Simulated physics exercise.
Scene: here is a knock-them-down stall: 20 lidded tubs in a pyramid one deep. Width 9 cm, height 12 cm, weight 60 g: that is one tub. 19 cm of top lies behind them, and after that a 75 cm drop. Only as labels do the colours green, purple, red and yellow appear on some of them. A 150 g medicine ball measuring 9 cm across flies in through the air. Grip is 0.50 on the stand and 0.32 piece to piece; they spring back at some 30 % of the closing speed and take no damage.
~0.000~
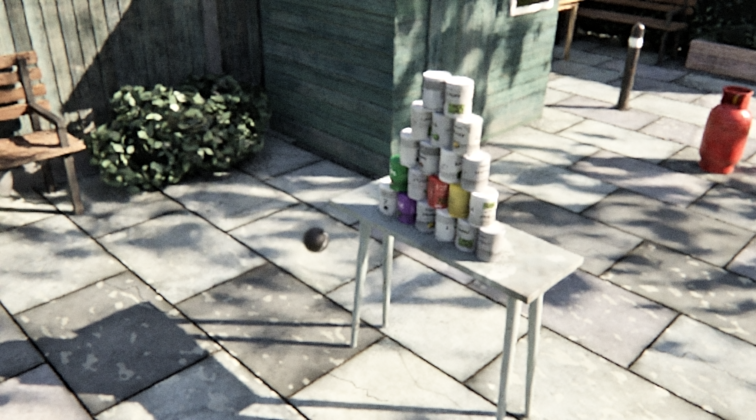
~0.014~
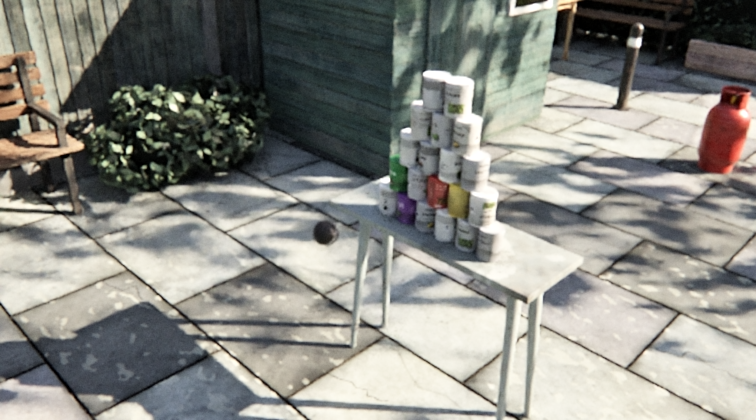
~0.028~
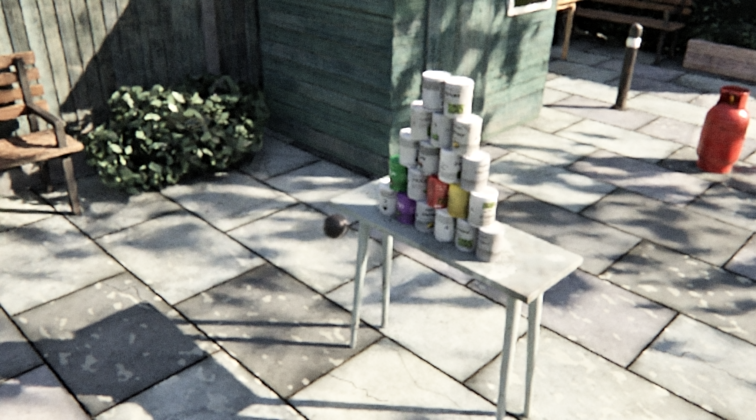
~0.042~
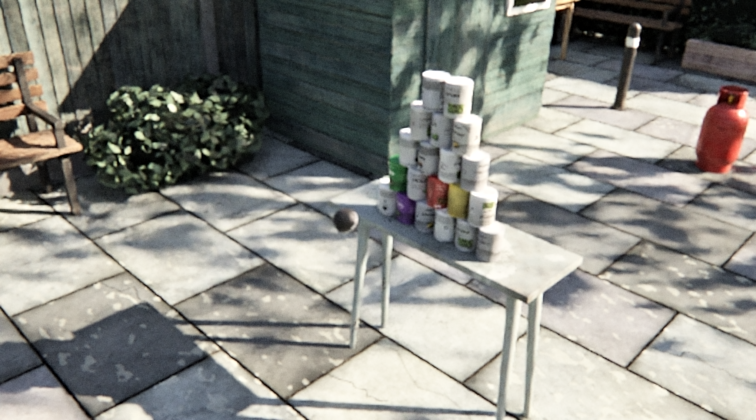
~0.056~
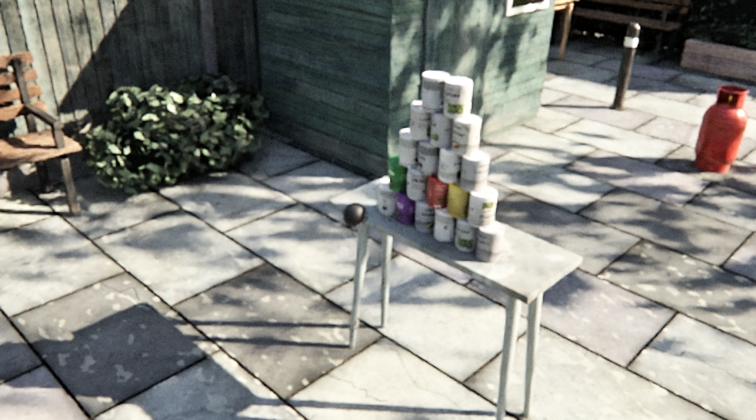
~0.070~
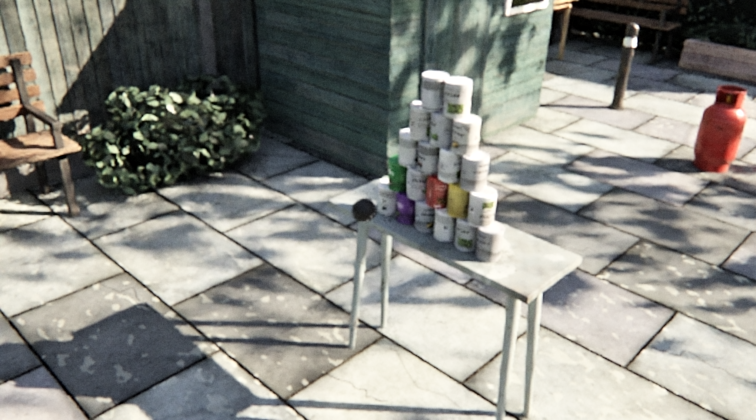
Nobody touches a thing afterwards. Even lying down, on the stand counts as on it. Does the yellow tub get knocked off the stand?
No.
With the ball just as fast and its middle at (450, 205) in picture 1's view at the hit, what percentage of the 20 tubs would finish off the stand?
Then 10 per cent.
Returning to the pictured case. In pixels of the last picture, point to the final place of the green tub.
Resting position, last image: About (487, 285).
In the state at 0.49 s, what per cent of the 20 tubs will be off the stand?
5 %.
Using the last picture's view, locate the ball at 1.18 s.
Roughly (501, 321).
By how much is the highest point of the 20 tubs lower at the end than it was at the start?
Drop: Around 12 cm.
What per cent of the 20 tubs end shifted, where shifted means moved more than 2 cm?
The answer is 50 percent.
Around 0.49 s, ball still moving; 1 of the 20 tubs off the stand; yellow tub unmoved; green tub tipped 59°, 10 cm lower.
Around 1.18 s, ball still moving; 3 of the 20 tubs off the stand; yellow tub unmoved; green tub upside down.
Around 1.93 s, ball still moving; 6 of the 20 tubs off the stand; yellow tub unmoved; green tub upside down.
Around 2.77 s, ball still moving; 9 of the 20 tubs off the stand; yellow tub unmoved; green tub upside down.
Finally (3.2 s), ball rolling away; 10 of the 20 tubs off the stand; yellow tub unmoved; green tub upside down; purple tub on its side. Seen by the last camera, middles, yellow tub near (460, 198), green tub near (487, 285).
